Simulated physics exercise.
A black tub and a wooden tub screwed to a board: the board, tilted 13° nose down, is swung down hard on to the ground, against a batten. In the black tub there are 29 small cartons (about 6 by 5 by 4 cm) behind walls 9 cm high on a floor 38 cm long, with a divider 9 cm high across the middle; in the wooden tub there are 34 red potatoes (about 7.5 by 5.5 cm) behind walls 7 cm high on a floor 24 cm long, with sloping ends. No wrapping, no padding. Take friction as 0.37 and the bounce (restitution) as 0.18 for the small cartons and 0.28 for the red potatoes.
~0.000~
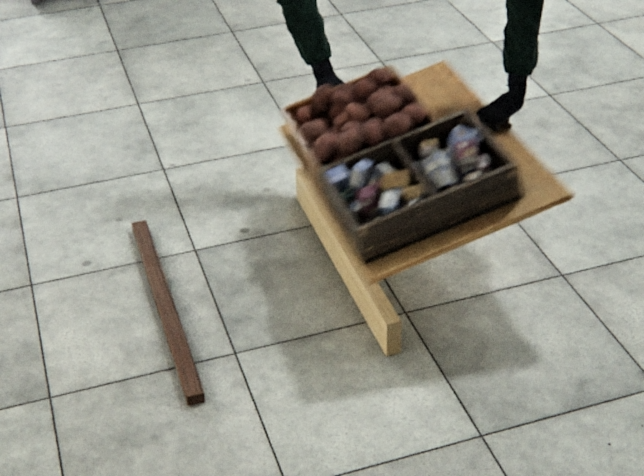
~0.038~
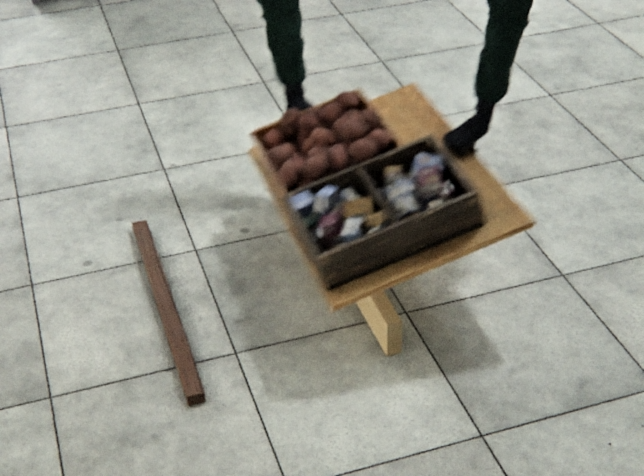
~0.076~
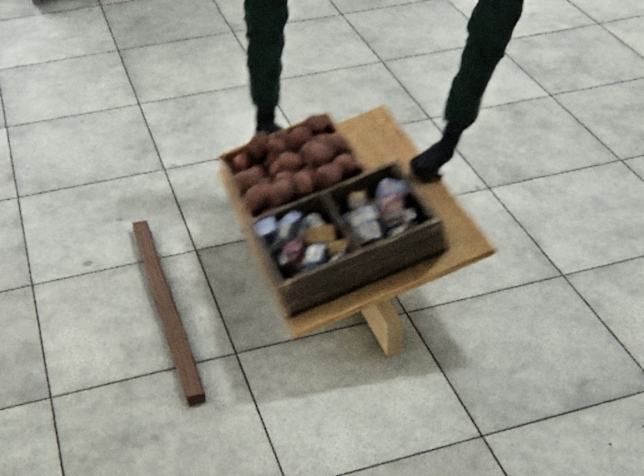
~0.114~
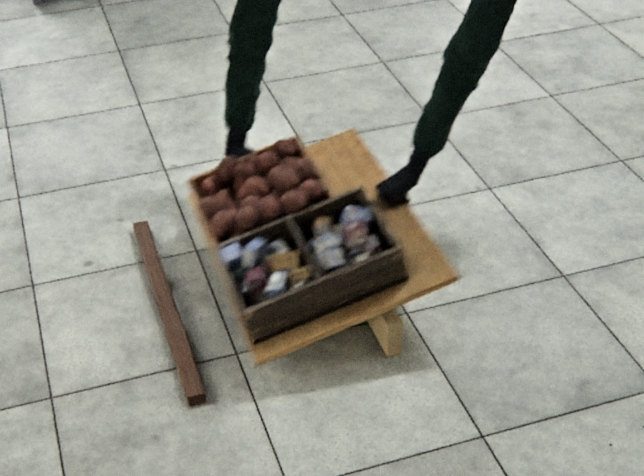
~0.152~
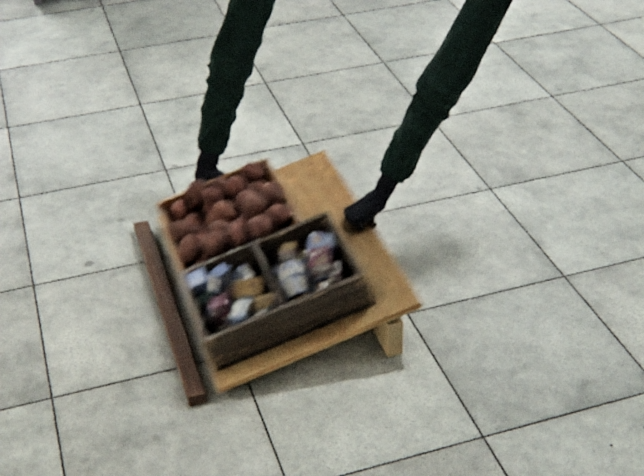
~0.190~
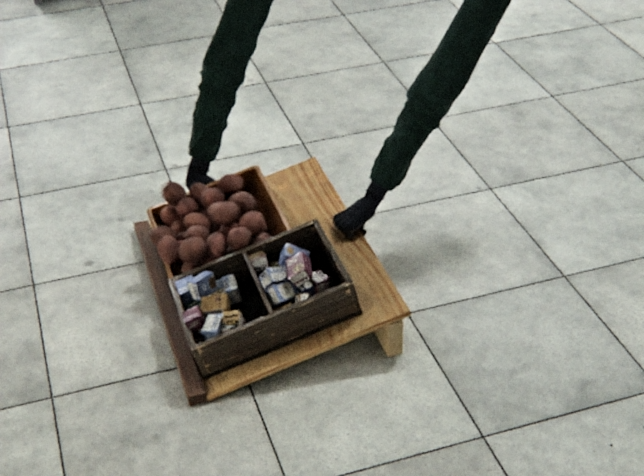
On a grey tiled floor, two dark-sleeved arms lower a tilted wooden board carrying a tub of round reddish potatoes and a divided black tub of small cartons, moving it down and left against a brown batten.
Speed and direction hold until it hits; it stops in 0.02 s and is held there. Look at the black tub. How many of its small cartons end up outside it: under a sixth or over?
Fewer than one in six of the small cartons leave the black tub.
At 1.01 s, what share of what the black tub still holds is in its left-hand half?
Roughly 60 in a hundred.
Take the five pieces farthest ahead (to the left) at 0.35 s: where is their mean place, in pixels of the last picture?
Near (109, 233).
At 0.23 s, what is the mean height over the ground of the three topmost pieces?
Roughly 22 cm.
After 0.23 s, the black tub has all 29 and the wooden tub is down by 1 of 34.
After 0.35 s, the black tub has all 29 and the wooden tub is down by 7 of 34.
After 0.57 s, the black tub has all 29 and the wooden tub is down by 10 of 34.
Outcome (at 1.01 s), the black tub has all 29 and the wooden tub is down by 10 of 34. Asked share, 0 of 29, 0 per cent.
